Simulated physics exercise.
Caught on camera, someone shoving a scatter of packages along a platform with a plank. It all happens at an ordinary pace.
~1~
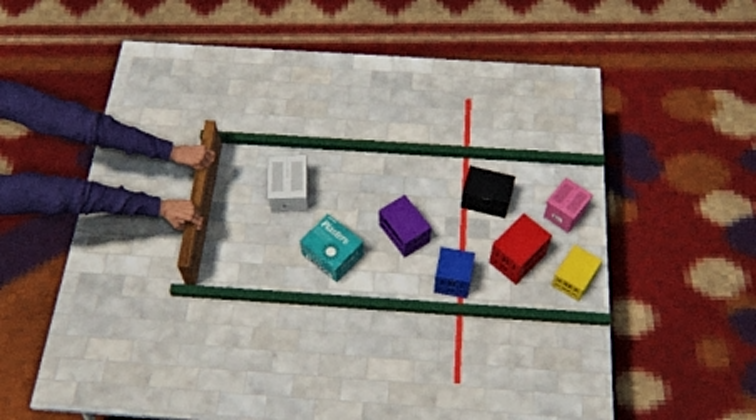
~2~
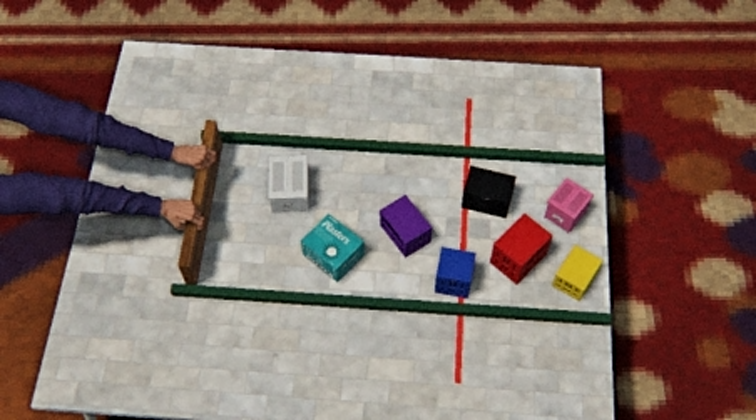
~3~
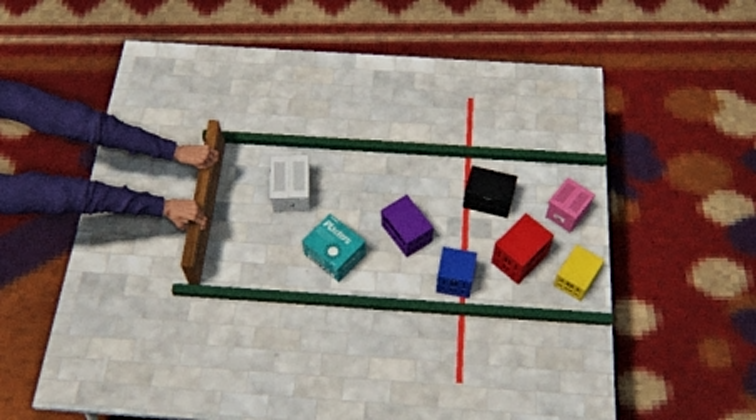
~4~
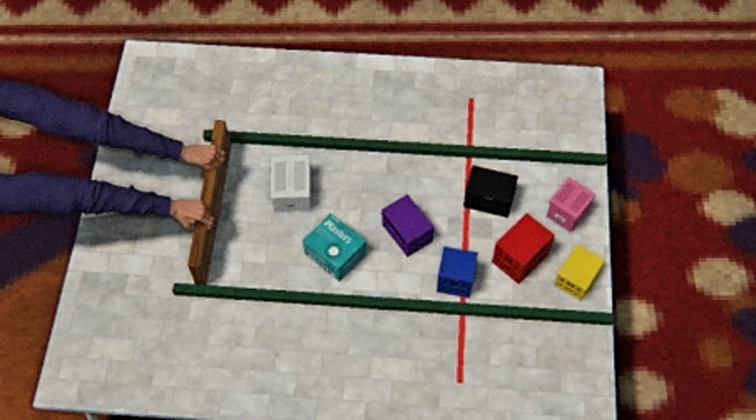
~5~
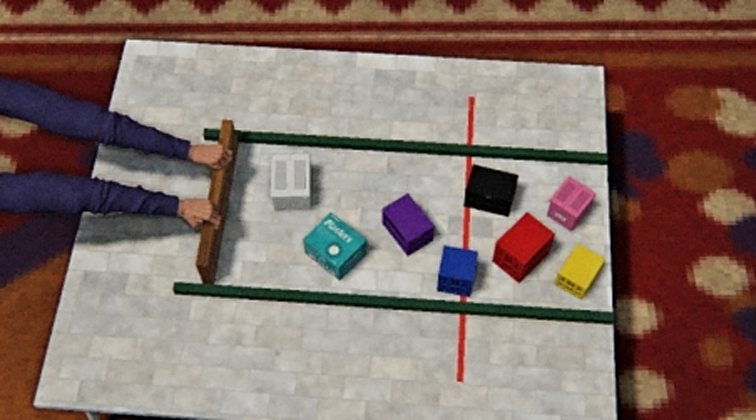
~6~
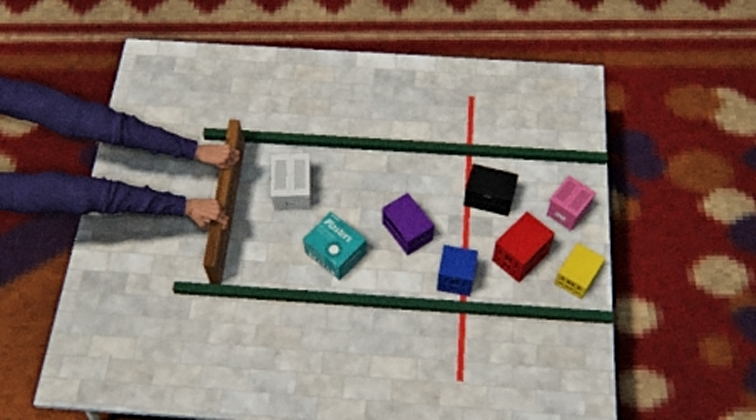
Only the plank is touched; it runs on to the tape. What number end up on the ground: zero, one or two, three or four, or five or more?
In the end the number that fall off is zero.
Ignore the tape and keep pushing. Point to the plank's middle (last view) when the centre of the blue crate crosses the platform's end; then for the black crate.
At (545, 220) for the blue crate; at (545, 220) for the black crate.
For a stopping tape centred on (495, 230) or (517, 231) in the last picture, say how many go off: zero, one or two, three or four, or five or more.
For each place: Zero; 1 or 2.
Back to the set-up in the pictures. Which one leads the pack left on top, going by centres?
That is the yellow crate.
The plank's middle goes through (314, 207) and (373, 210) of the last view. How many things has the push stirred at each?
2 and 3.
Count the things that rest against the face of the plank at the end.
The number is 2.
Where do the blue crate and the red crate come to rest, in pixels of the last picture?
The blue crate at (535, 280), the red crate at (559, 251).
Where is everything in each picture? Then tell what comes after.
In the first frame, yellow crate (576, 273); pink tote (567, 206); red crate (520, 249); plank (201, 202); tape (463, 230).
In the second frame, pink tote (568, 206); blue crate (455, 273).
In the third frame, red crate (522, 249); turquoise box (334, 248).
In the fourth frame, yellow crate (579, 273); purple crate (408, 226).
In the fifth frame, pink tote (570, 205); white tote (292, 183).
In the sixth frame, yellow crate (579, 271); pink tote (570, 204); red crate (523, 247); plank (225, 201); tape (466, 228).
A little later, none off yet; yellow crate at rest near (579, 271); pink tote at rest near (570, 204); red crate at rest near (523, 247).
When it is over, the number that fall off is zero.
